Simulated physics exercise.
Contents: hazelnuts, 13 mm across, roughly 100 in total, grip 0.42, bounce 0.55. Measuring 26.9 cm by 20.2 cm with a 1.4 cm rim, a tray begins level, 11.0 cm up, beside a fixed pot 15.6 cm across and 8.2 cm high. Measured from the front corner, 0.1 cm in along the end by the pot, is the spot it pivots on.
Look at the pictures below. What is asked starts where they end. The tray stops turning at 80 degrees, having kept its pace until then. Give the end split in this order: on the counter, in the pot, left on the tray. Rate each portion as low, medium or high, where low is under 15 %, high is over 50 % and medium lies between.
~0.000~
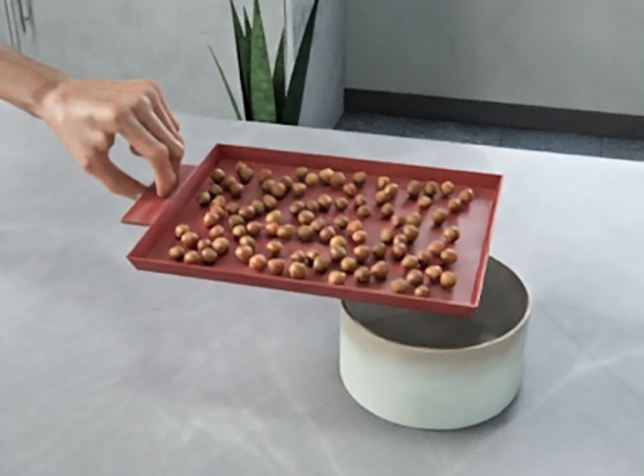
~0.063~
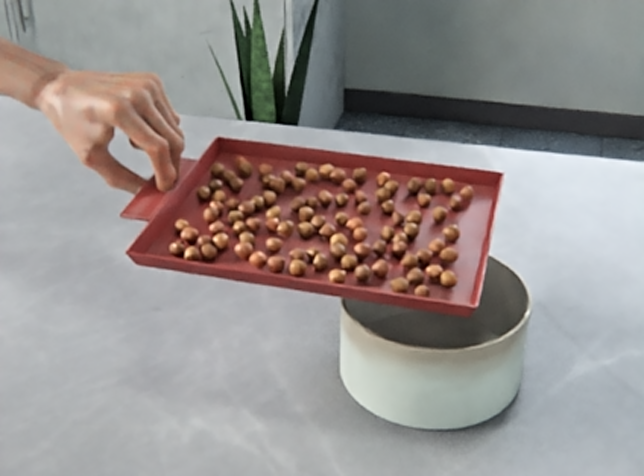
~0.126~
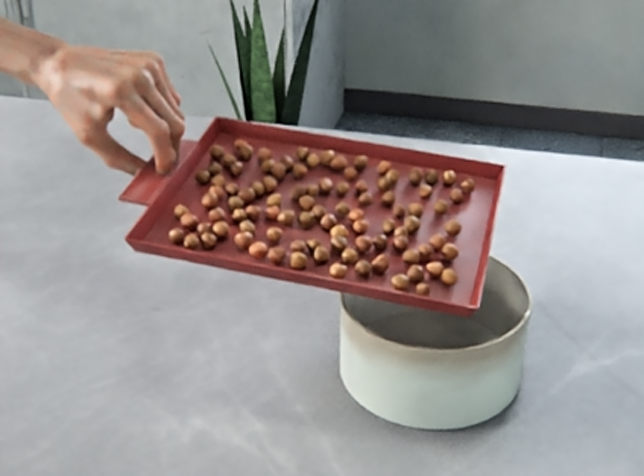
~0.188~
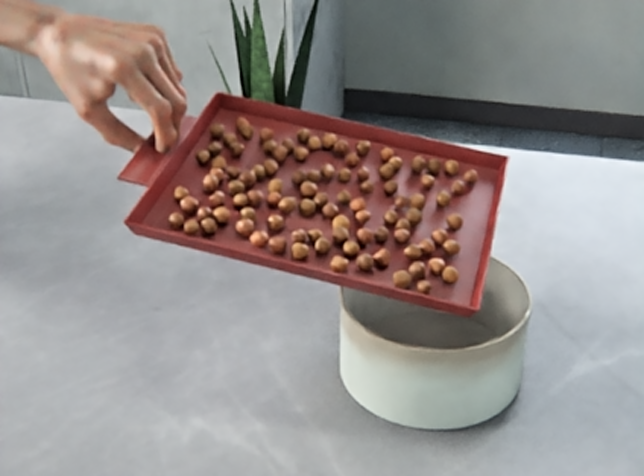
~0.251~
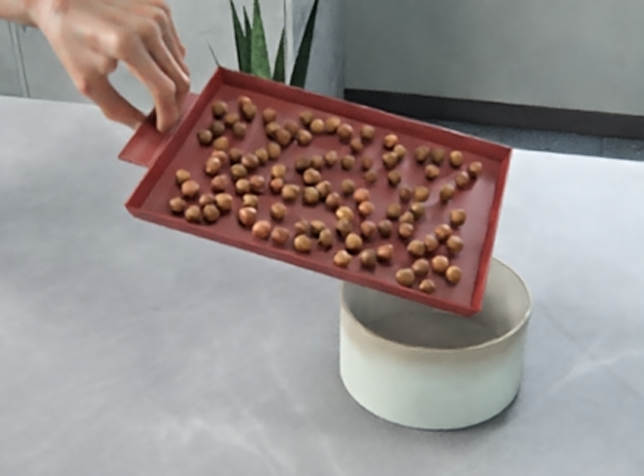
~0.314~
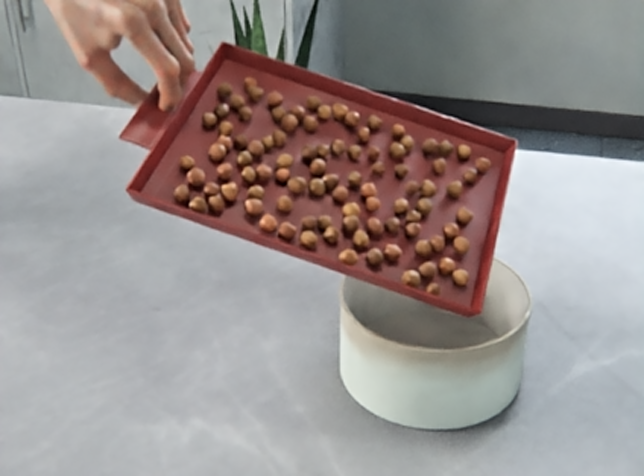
Counter high, pot low, tray low.
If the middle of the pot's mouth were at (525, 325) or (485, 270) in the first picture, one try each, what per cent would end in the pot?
Around 80 per cent, then around 0 per cent.
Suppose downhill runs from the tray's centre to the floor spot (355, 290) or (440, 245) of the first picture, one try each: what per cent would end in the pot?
Approximately 0 percent, then 30 percent.
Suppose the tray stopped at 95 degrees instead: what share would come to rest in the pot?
Around 0 in a hundred.
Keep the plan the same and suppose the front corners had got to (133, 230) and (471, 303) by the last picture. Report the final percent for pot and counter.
You'd end with pot at 0 and counter at 100.
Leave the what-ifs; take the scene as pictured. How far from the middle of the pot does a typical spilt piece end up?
18 cm.
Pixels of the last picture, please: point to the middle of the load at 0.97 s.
(489, 288), roughly.
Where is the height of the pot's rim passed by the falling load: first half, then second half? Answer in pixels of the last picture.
(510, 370) first, (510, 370) later, roughly.
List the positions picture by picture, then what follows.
In the first picture, tray tilt 0 degrees, front corners at (136, 254) and (470, 301); middle of the pieces at (319, 226); pot at (435, 292).
In the second picture, tray tilt 1 degrees, front corners at (135, 249) and (470, 301); middle of the pieces at (319, 223).
In the third picture, tray tilt 5 degrees, front corners at (134, 236) and (471, 302), lowest corner right front; middle of the pieces at (320, 213).
In the fourth picture, tray tilt 10 degrees, front corners at (134, 219) and (472, 303), lowest corner right front; middle of the pieces at (321, 200).
In the fifth picture, tray tilt 14 degrees, front corners at (134, 203) and (473, 304), lowest corner right front; middle of the pieces at (325, 189).
In the sixth picture, tray tilt 19 degrees, front corners at (136, 187) and (474, 305), lowest corner right front; middle of the pieces at (331, 181); pot at (435, 292). The tray's pace is about 75 degrees a second.
After 0.71 s, tilt 49 degrees; the tray holds 95 %, the pot 0 %.
After 0.97 s, tilt 68 degrees; the tray holds 60 %, the pot 0 %.
After 1.34 s, tilt 80 degrees; the tray holds 0 %, the pot 0 %.
By 2.0 s all is still; counter 100 %, pot 0 %, tray 0 %.
